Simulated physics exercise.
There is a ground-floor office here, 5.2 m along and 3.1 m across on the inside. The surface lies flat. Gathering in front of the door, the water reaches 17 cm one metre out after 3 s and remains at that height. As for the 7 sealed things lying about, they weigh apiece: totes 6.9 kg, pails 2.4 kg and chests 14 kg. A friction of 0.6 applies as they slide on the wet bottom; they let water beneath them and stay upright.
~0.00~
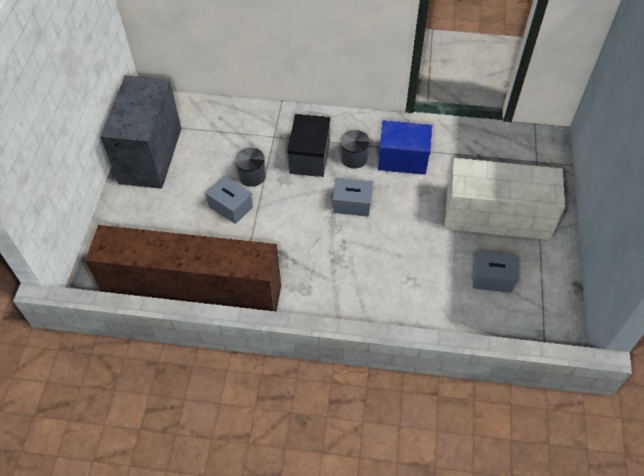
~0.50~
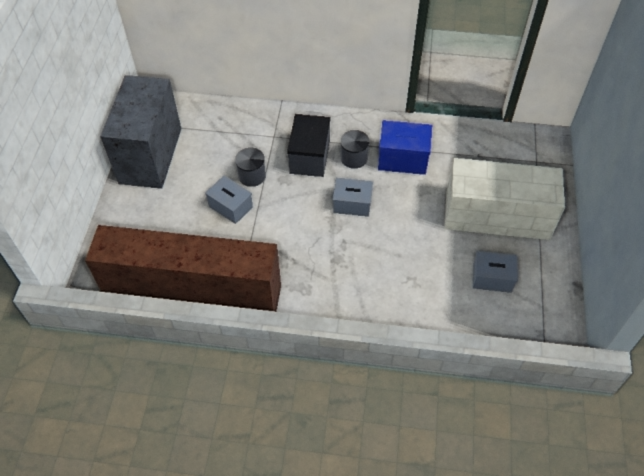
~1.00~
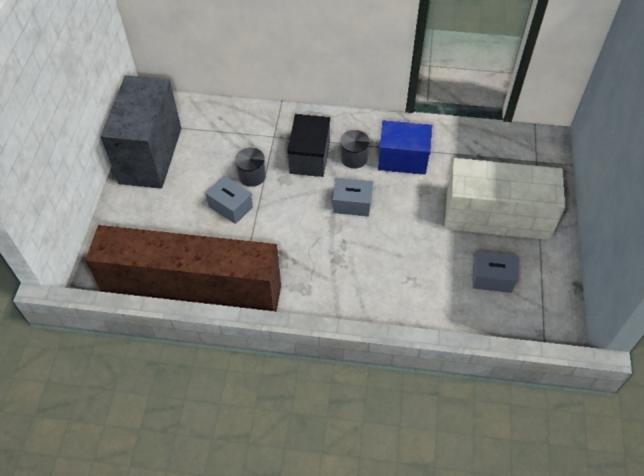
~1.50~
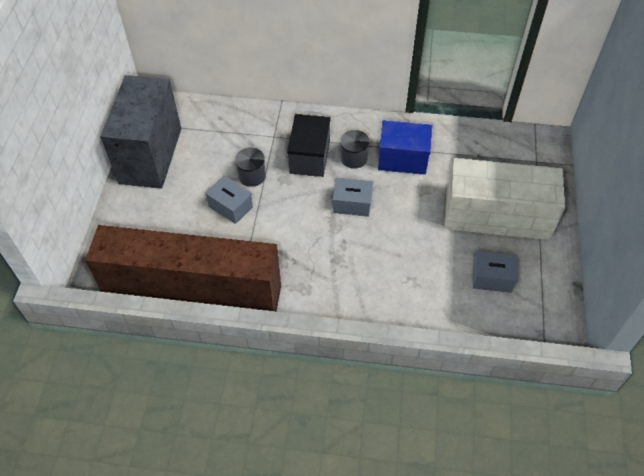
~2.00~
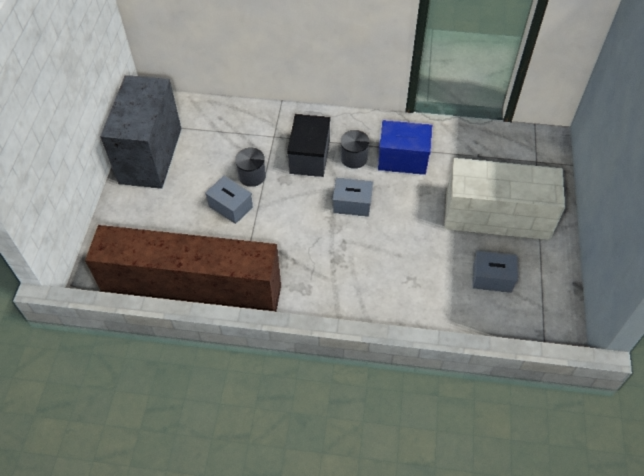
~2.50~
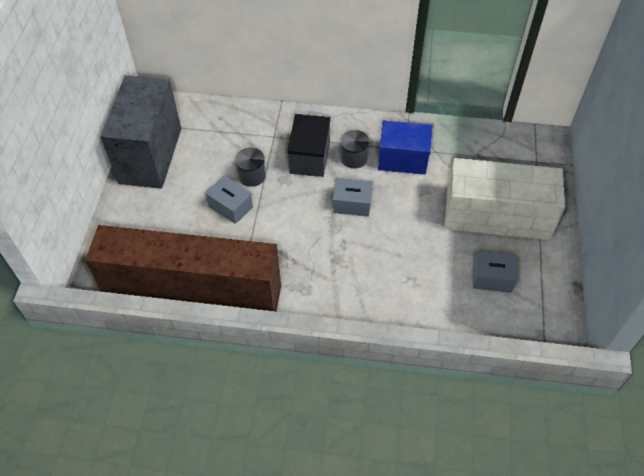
At the start, boxes, blocks and two round pails stand on a pale floor in a walled room, with brown tiles outside. Murky greenish water then covers the tiles outside and deepens beyond the doorway, reaching the floor just inside it by the end, while none of the objects move.
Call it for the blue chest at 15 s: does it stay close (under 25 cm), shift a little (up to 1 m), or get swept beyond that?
It gets swept beyond that.
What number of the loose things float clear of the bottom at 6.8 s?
The count is 1.
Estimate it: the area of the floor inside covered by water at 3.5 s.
I'd estimate close to 2.0 m2.
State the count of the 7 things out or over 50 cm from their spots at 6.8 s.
The number I get is 1.
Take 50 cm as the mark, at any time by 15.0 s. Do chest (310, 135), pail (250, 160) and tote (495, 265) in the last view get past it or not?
Well, in sequence it's smaller, farther, farther.
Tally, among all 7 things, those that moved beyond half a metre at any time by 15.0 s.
I make that 6.
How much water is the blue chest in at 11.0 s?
9 cm or so.
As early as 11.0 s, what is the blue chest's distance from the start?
I'd put it at around 200 cm.
After 3.5 s the blue chest is near (406, 136), 0.0 m from its start, aground; 0 afloat.
After 6.8 s the blue chest is near (369, 178), 0.7 m from its start, aground; 1 afloat.
After 11.0 s the blue chest is near (269, 238), 2.0 m from its start, afloat; 3 afloat.
After 15.0 s the blue chest is near (108, 203), 3.2 m from its start, afloat; 7 afloat.
